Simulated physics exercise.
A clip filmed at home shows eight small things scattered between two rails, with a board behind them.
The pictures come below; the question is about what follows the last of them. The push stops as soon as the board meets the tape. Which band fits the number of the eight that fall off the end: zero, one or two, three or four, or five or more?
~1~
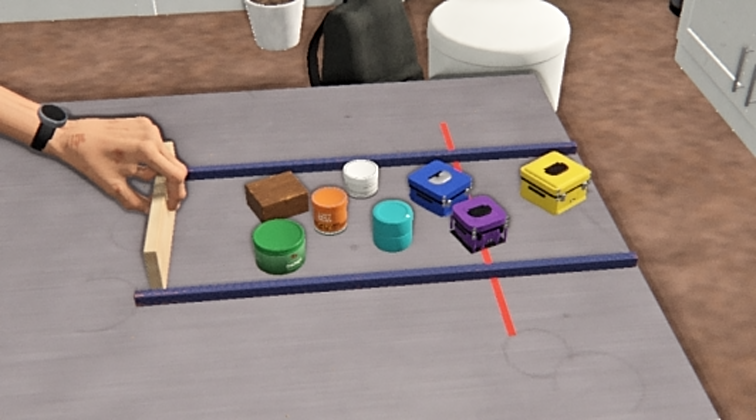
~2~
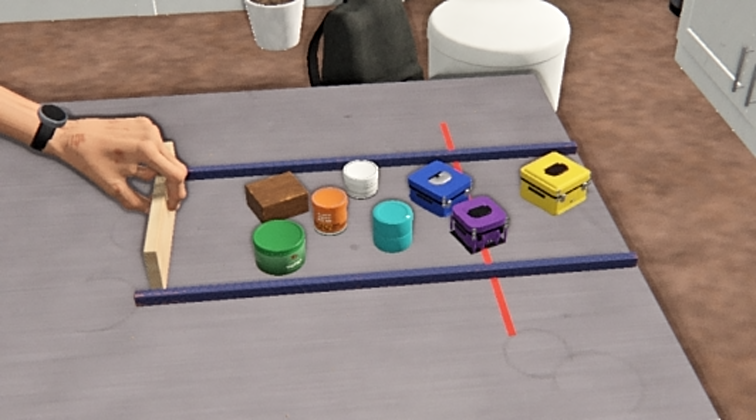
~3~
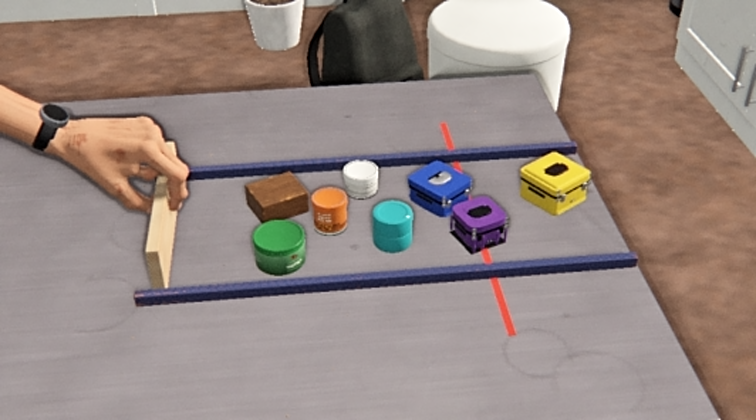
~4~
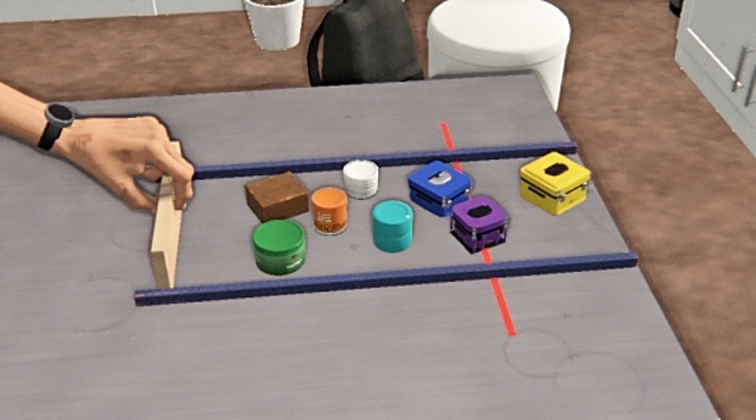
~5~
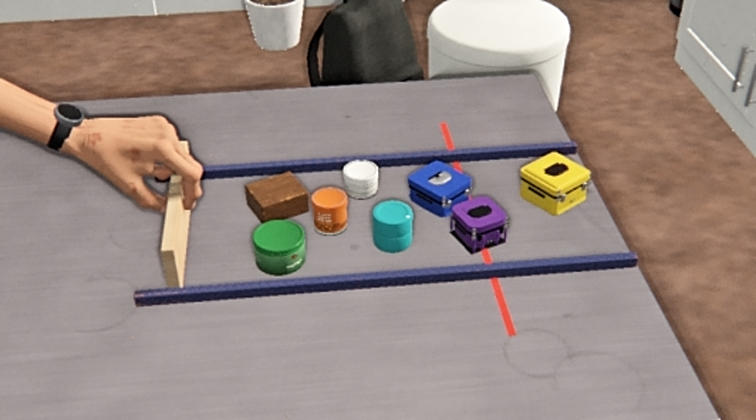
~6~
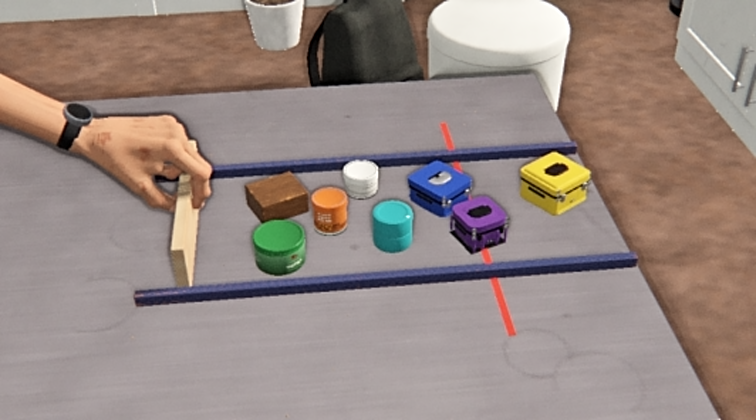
Nothing drops.
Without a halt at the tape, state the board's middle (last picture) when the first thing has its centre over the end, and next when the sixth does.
(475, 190), then (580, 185).
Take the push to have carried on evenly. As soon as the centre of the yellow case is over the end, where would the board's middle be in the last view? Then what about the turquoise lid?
Yellow case: (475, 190); turquoise lid: (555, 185).
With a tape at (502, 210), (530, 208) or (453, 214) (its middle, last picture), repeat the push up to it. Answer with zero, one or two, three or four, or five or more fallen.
In order, the falls would come to one or two; either one or two; not one.
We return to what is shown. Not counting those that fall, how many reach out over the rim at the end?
The total here is 1.
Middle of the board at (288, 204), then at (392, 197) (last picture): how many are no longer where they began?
First position 3; second position 7.
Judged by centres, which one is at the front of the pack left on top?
Answer: The yellow case.
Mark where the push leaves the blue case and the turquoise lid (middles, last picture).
The first one ends at (548, 187), the second at (529, 210).
Early on, none off yet; yellow case at rest near (554, 184); purple case at rest near (479, 224); blue case at rest near (439, 190).
Finally, the number that fall off is zero.
